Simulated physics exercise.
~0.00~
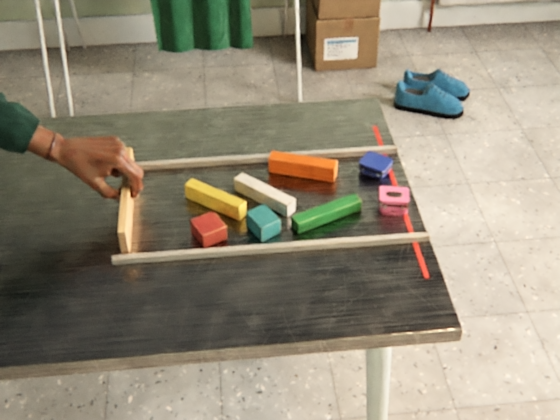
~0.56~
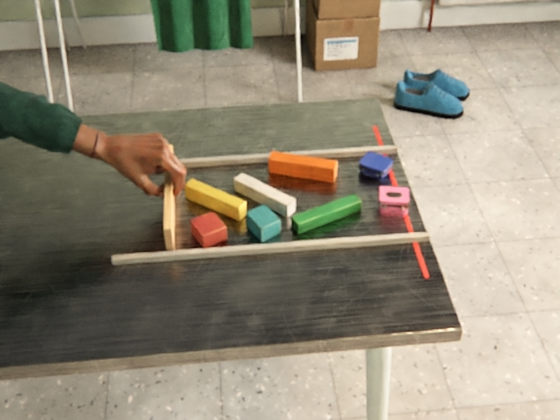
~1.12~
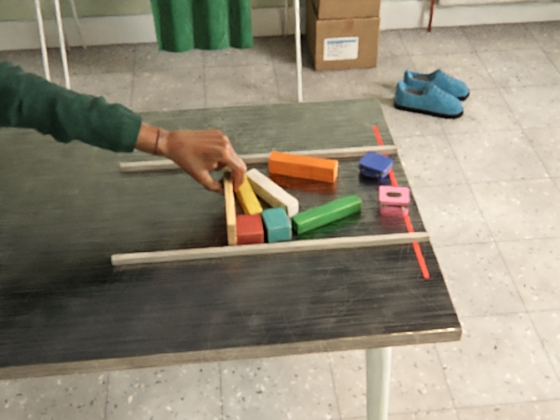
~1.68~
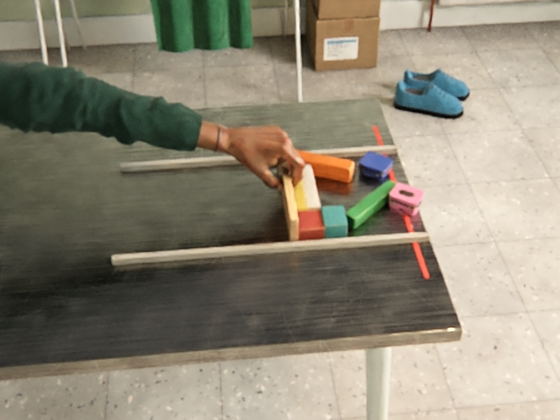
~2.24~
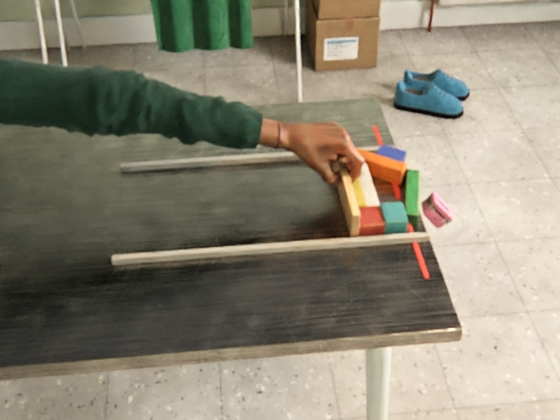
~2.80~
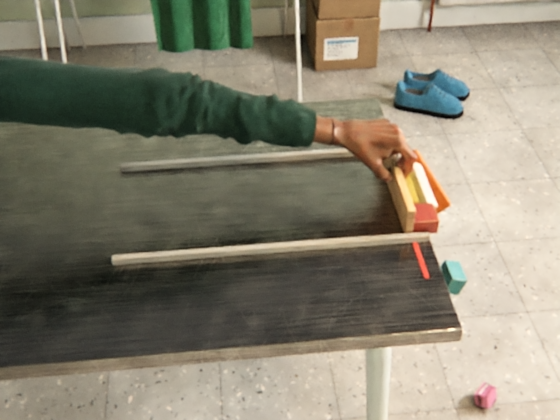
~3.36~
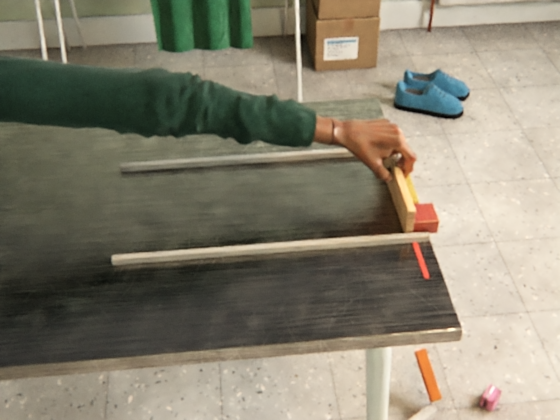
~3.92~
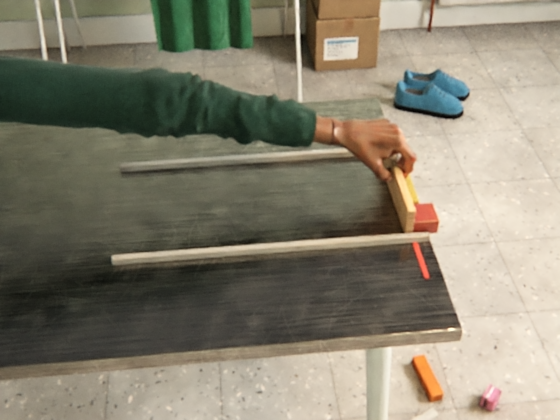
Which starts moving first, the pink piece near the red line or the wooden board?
The wooden board starts moving first. The pink piece stays still until the board has pushed the other blocks well along the table.
